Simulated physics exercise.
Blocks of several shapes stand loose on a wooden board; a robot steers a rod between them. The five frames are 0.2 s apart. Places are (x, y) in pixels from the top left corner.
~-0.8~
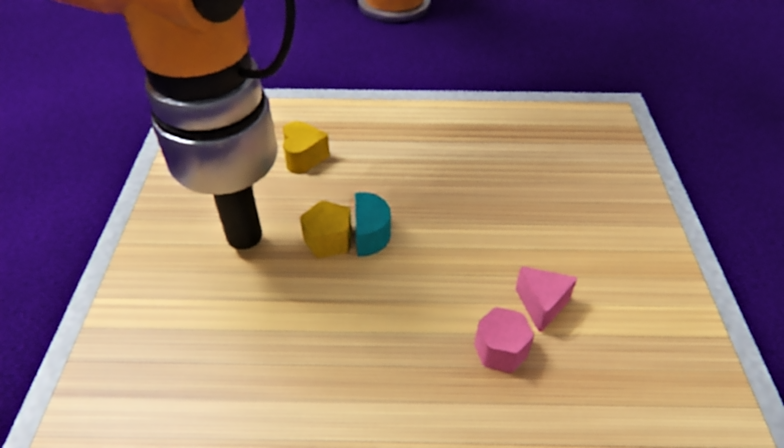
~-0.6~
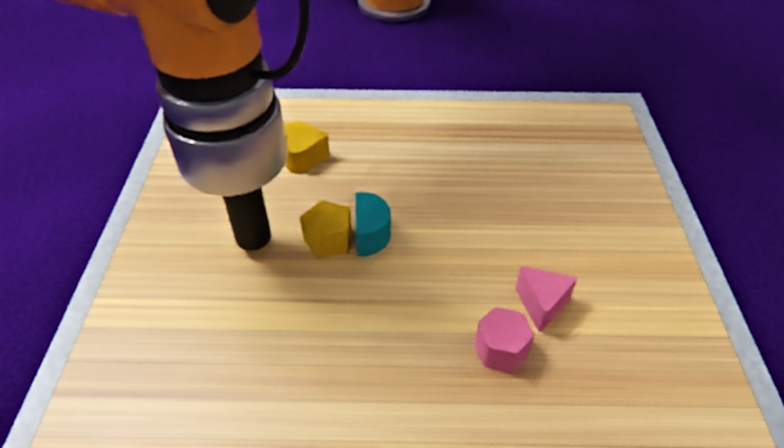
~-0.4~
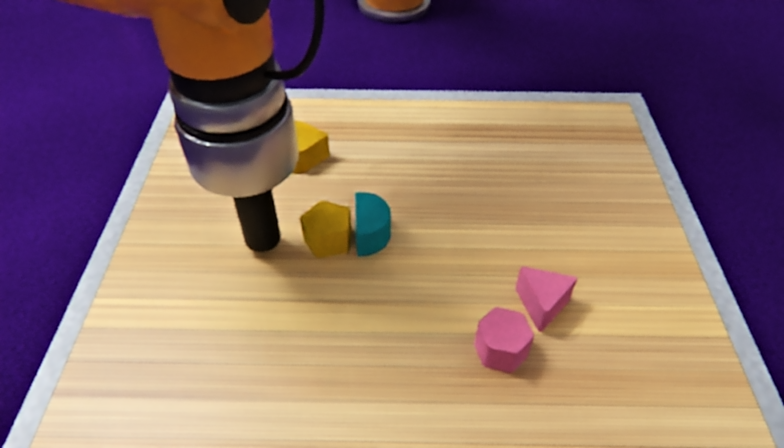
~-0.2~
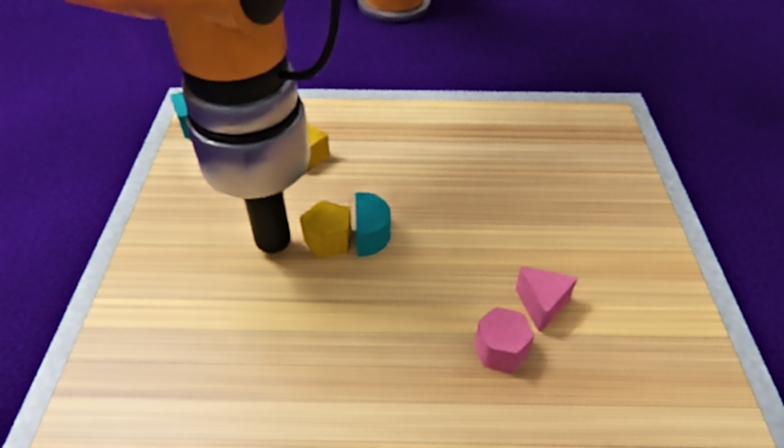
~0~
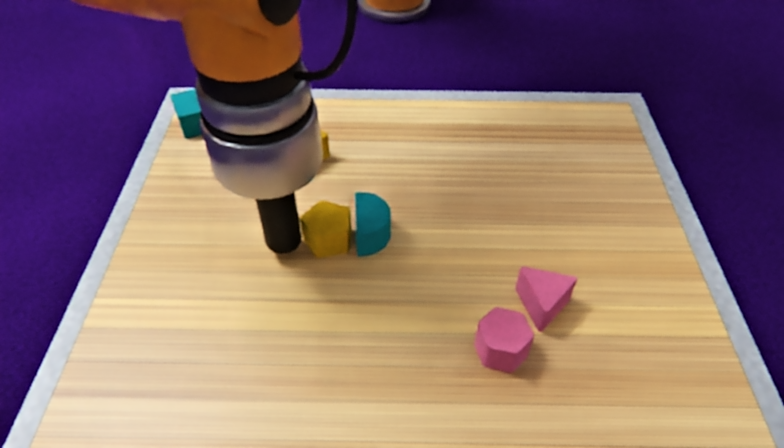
Robot arm sliding its black rod slowly right across a wooden board toward a yellow pentagon beside a turquoise block, blocks staying still.
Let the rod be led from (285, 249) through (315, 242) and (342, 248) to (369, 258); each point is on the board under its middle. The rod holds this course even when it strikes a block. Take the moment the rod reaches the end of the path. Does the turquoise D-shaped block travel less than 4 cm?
Going by the path, no.
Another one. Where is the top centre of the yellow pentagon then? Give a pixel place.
It is going to be at (401, 216).
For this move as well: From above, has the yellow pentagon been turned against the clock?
My answer is yes.
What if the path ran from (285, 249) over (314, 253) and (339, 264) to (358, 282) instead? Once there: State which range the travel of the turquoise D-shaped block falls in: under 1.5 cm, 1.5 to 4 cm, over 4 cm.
It moves between 1.5 and 4 cm.
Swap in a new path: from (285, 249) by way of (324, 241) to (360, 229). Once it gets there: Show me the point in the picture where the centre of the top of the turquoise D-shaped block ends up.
The middle of its upper face should be somewhere near (436, 210).
The first path, step by step. Halfway along, rod (329, 236); yellow pentagon (369, 213); turquoise D-shaped block (407, 209).
At the end, rod (369, 251); yellow pentagon (401, 216), turned 20° anticlockwise; turquoise D-shaped block (434, 204), turned 15° anticlockwise.
